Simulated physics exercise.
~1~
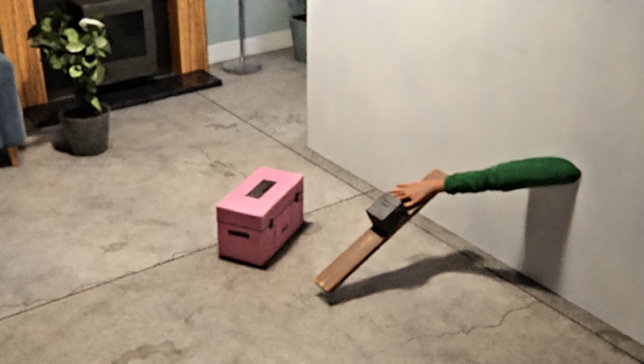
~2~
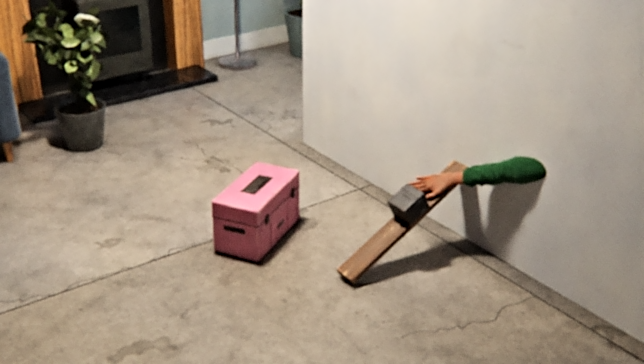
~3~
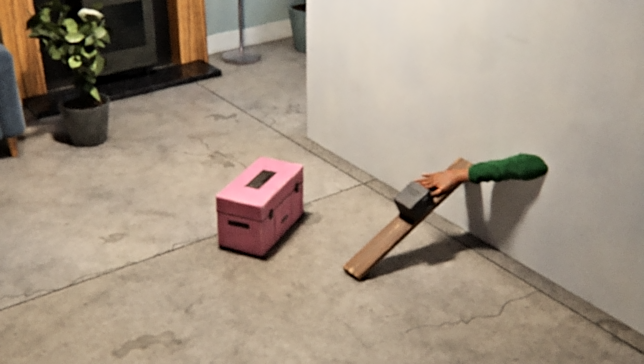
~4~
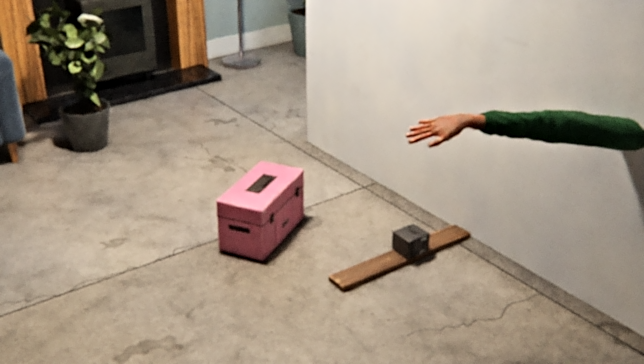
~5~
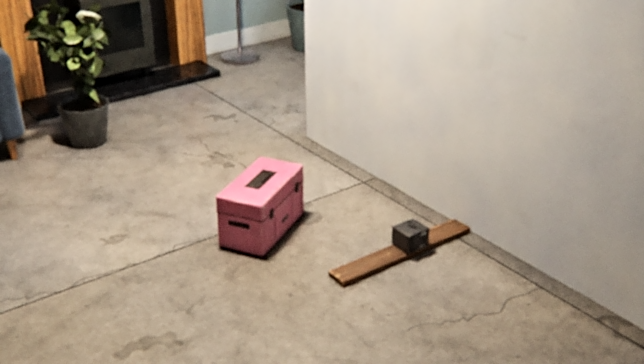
A hand in a green sleeve held a brown plank with a dark block on it, tilted up near a pale wall beside a pink toolbox, then let go and drew back, and the plank dropped flat on the floor, block still on top.
